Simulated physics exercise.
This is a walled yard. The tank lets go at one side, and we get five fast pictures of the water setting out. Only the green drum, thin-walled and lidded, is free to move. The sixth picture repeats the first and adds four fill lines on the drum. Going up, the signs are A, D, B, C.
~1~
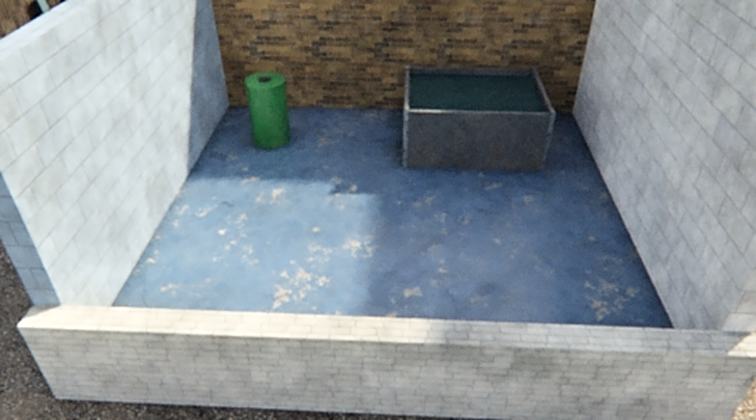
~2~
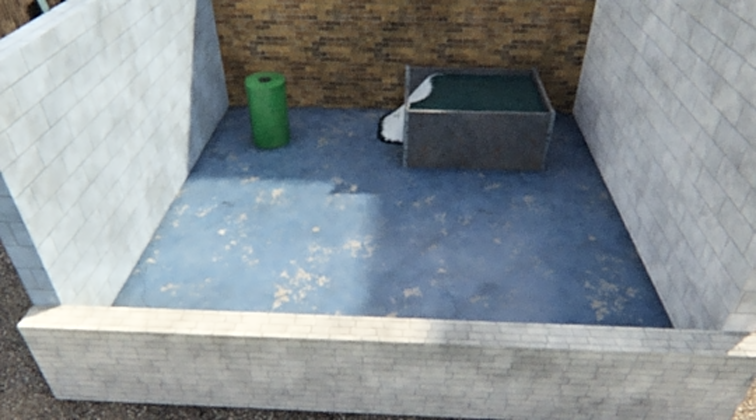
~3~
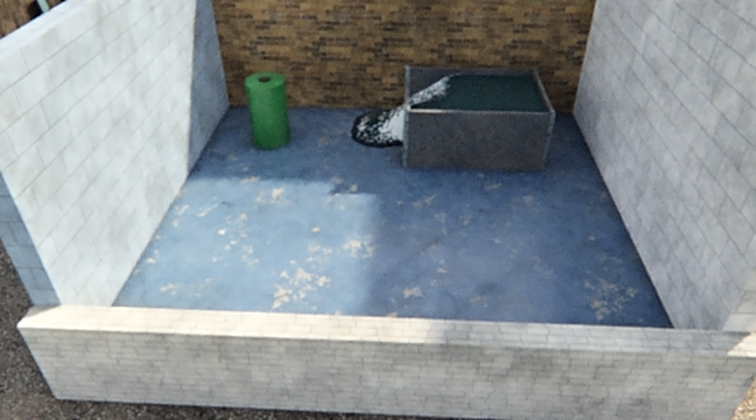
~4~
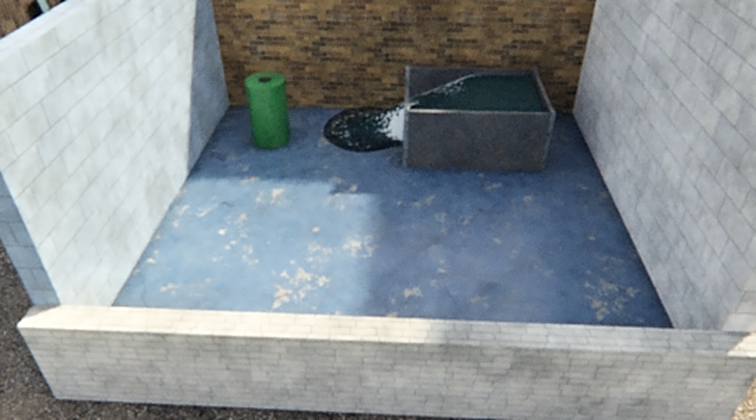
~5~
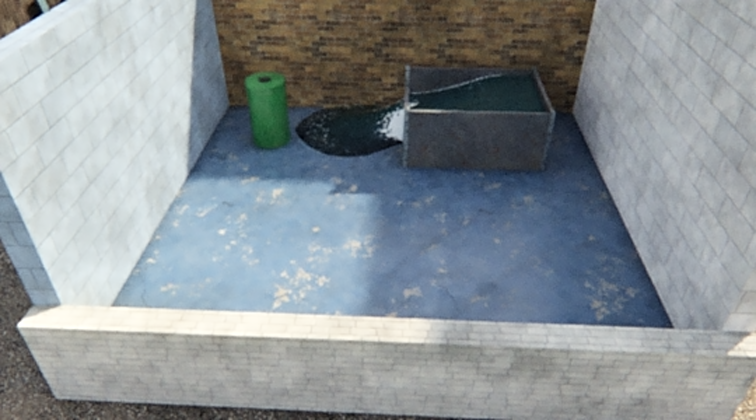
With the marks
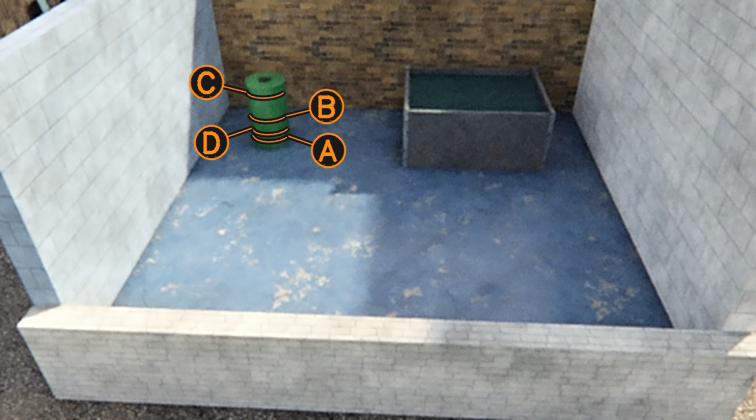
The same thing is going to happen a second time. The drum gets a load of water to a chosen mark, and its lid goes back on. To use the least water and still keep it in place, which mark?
Go for B.
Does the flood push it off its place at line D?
Yes, it does.
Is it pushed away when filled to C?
No.
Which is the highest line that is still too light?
D it is.
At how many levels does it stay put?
Two of them.
In orange, A at (267, 141); B at (265, 121); C at (262, 98); D at (267, 134); from the bottom up A, D, B, C.
With A, it is pushed about 7 times its own width away.
With B, it does not move.
With C, it does not move.
With D, it is pushed about twice its own width away.
